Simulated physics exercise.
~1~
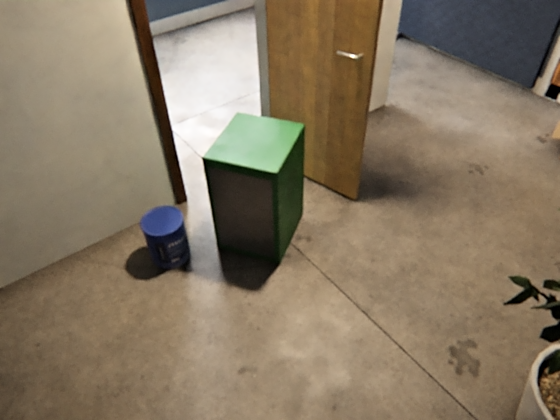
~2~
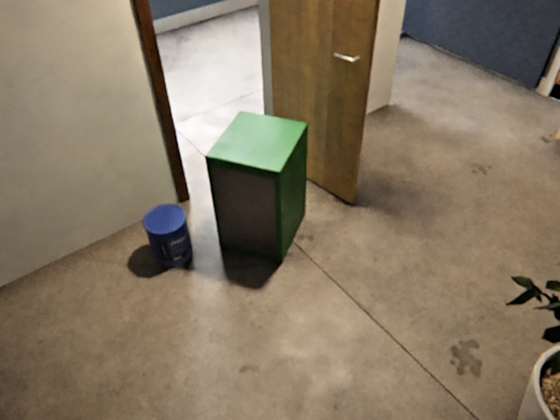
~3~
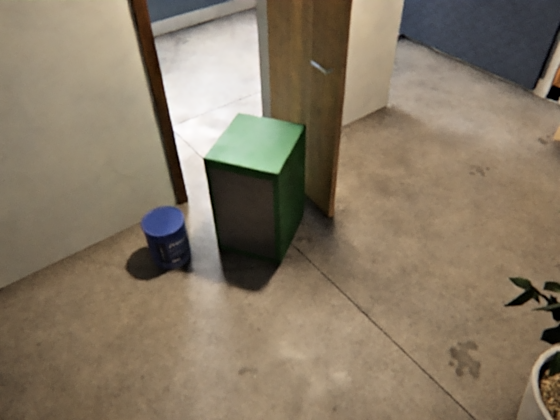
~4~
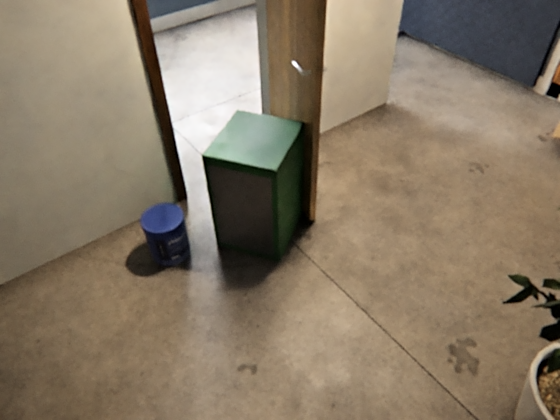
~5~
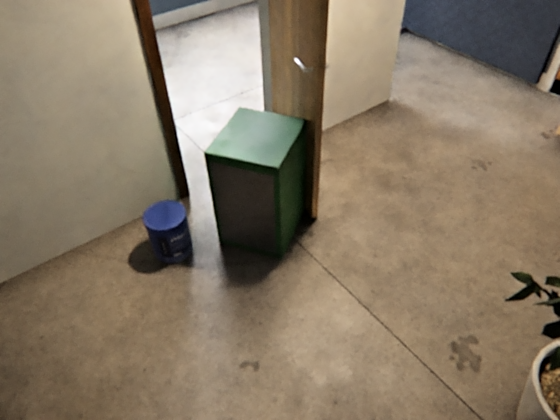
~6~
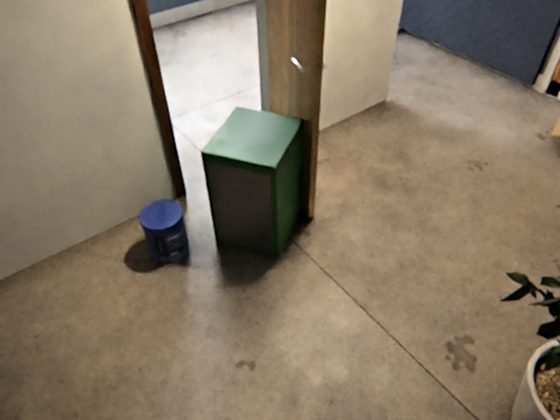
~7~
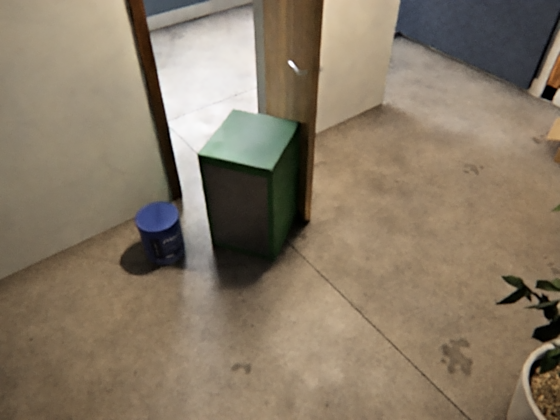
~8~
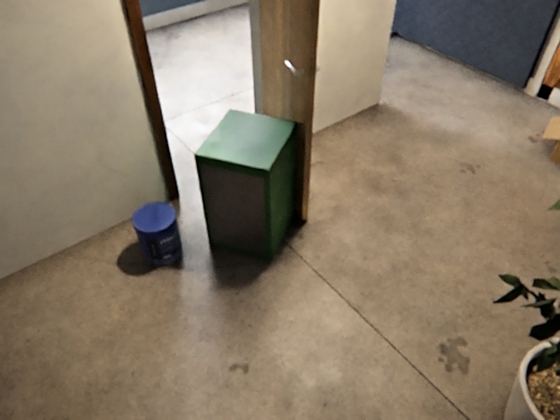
The open wooden door swings partway toward the green box and stops beside it, still open.
